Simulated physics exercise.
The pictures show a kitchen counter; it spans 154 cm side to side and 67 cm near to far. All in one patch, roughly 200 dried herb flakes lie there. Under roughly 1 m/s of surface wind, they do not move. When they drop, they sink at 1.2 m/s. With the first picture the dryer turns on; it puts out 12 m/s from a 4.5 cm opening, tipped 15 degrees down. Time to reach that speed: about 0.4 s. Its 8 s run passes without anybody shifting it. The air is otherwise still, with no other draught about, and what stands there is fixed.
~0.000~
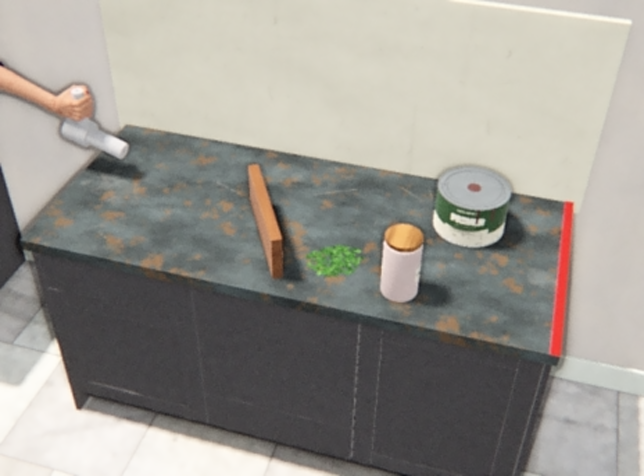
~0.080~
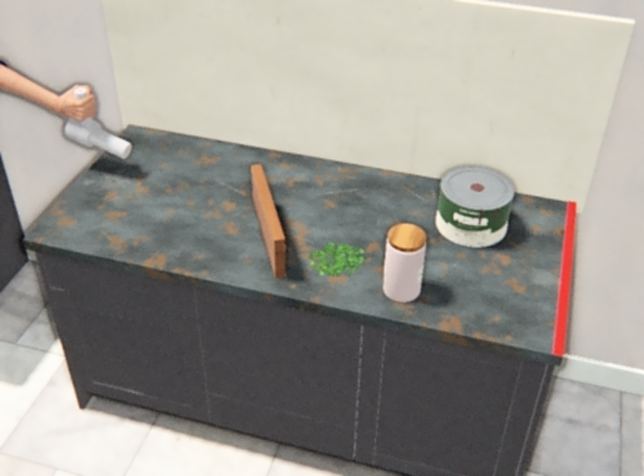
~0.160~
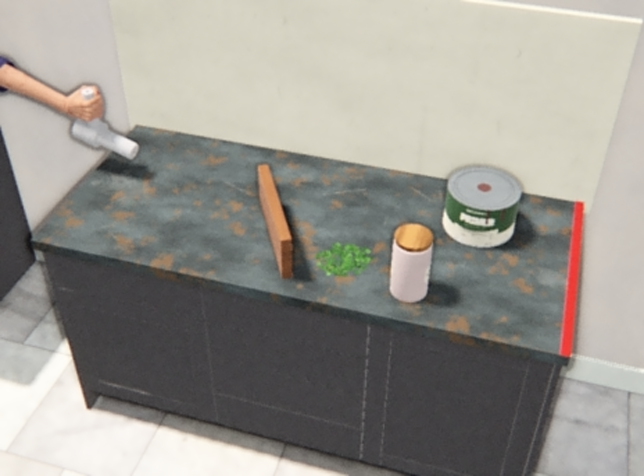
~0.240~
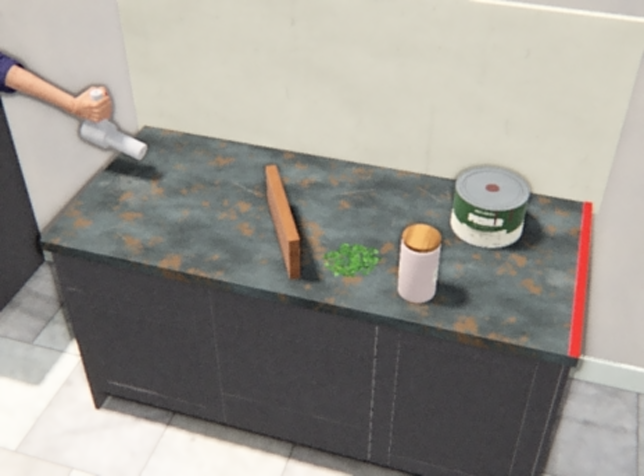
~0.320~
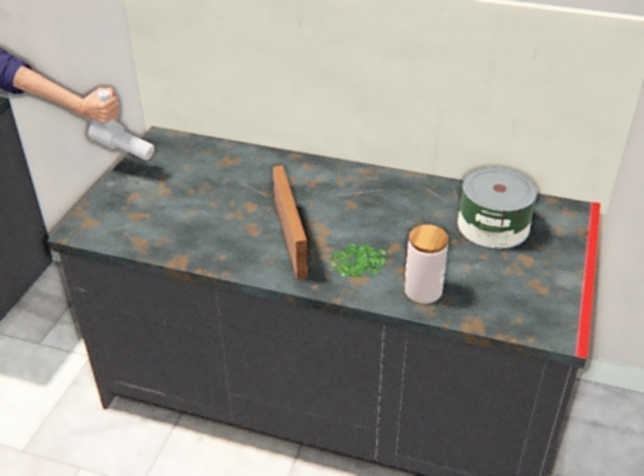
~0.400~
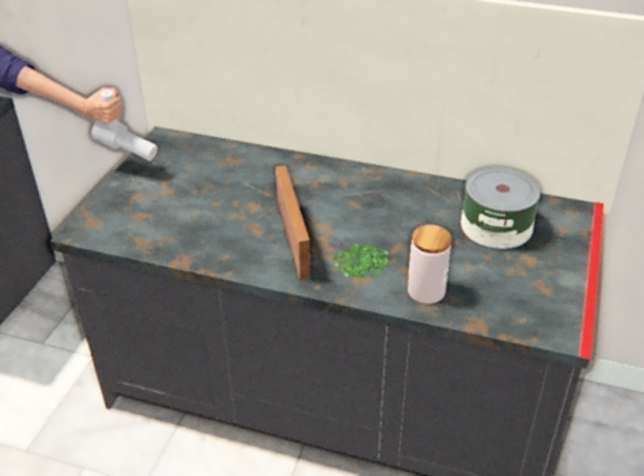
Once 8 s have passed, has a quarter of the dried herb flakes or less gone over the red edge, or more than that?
Not above a quarter.
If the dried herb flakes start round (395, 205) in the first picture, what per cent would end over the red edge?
100 %.
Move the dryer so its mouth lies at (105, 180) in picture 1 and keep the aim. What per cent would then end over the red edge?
I'd put it at around 0 per cent.
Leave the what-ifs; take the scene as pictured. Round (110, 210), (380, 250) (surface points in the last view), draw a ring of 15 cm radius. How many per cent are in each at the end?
Estimates in listed order: 0 %; 100 %.
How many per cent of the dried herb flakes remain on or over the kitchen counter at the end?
I'd put it at some 100 %.
After 1.6 s the count stands so, 0 % are over the red edge; the middle of those still in play is near (364, 260).
After 2.6 s the count stands so, 0 % are over the red edge; the middle of those still in play is near (364, 260).
After 4.4 s the count stands so, 0 % are over the red edge; the middle of those still in play is near (364, 260).
After 8.0 s, at the end, 0 % are over the red edge; the middle of those still in play is near (364, 260).
